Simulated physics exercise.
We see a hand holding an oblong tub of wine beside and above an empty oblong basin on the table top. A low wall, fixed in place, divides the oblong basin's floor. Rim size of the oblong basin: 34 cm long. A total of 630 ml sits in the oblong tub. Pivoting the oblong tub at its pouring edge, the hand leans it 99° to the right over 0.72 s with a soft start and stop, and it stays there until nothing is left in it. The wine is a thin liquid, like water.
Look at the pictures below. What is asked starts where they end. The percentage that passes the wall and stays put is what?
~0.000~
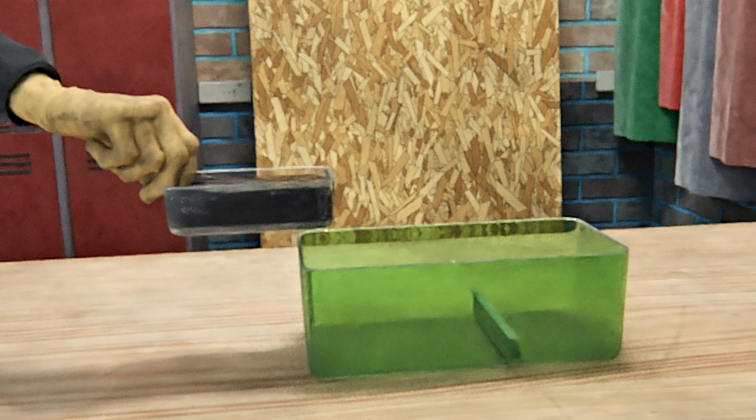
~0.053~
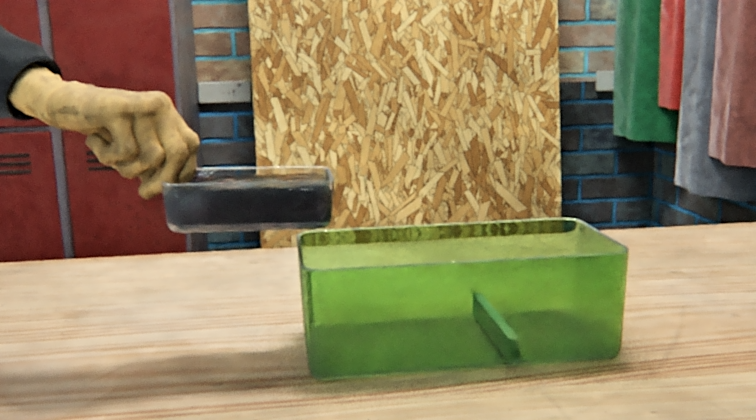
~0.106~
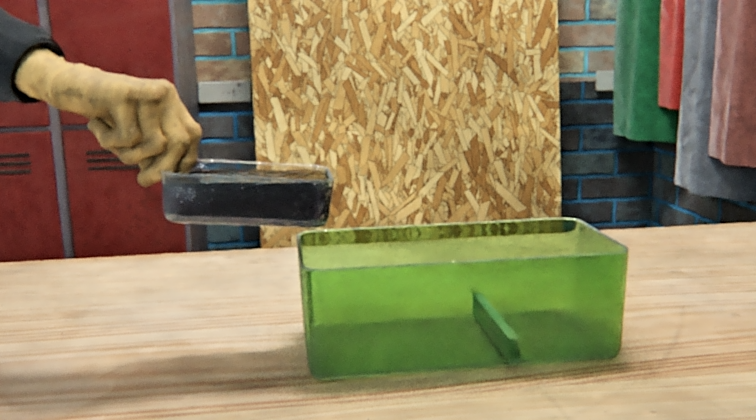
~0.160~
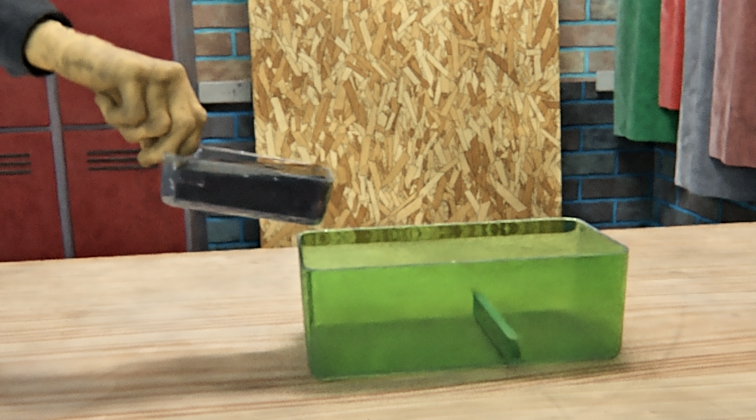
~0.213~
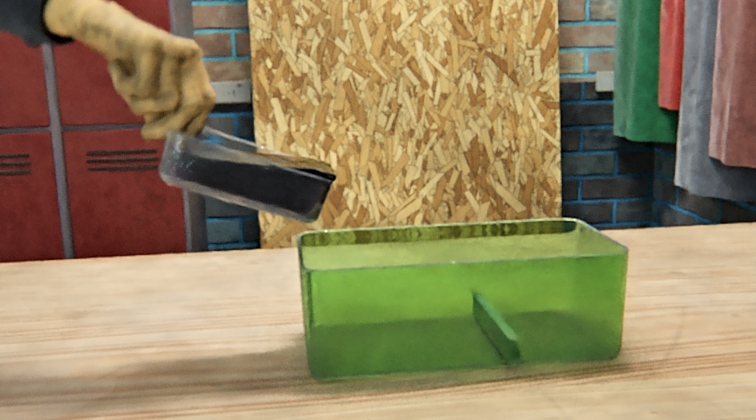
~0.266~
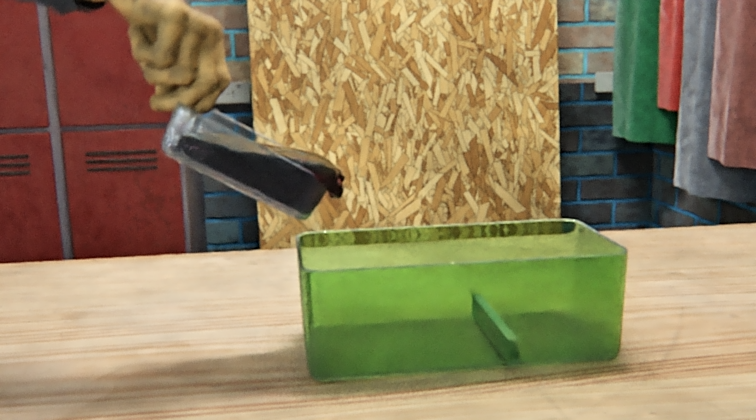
It is about 19 per cent.
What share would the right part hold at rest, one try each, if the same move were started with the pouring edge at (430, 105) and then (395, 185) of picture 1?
Result: 55 per cent, then 55 per cent.
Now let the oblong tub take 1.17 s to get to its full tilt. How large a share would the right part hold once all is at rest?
Roughly 20 %.
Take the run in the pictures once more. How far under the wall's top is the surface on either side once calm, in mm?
I'd say some 14 mm on the left and some 22 mm on the right.
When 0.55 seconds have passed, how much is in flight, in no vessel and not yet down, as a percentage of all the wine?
52 %.
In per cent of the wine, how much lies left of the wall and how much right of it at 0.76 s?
Left roughly 78, right roughly 12.
By 0.55 s the tilt is 86° and 10 per cent is still to pour, 39 is left of the wall and 0 right of it.
By 0.76 s the tilt is 99° and 1 per cent is still to pour, 78 is left of the wall and 12 right of it.
By 0.98 s the tilt is 99° and 0 per cent is still to pour, 77 is left of the wall and 19 right of it.
By 1.22 s the tilt is 99° and 0 per cent is still to pour, 77 is left of the wall and 19 right of it.
At rest 77 per cent lies left of the wall, 19 right of it and 4 outside.
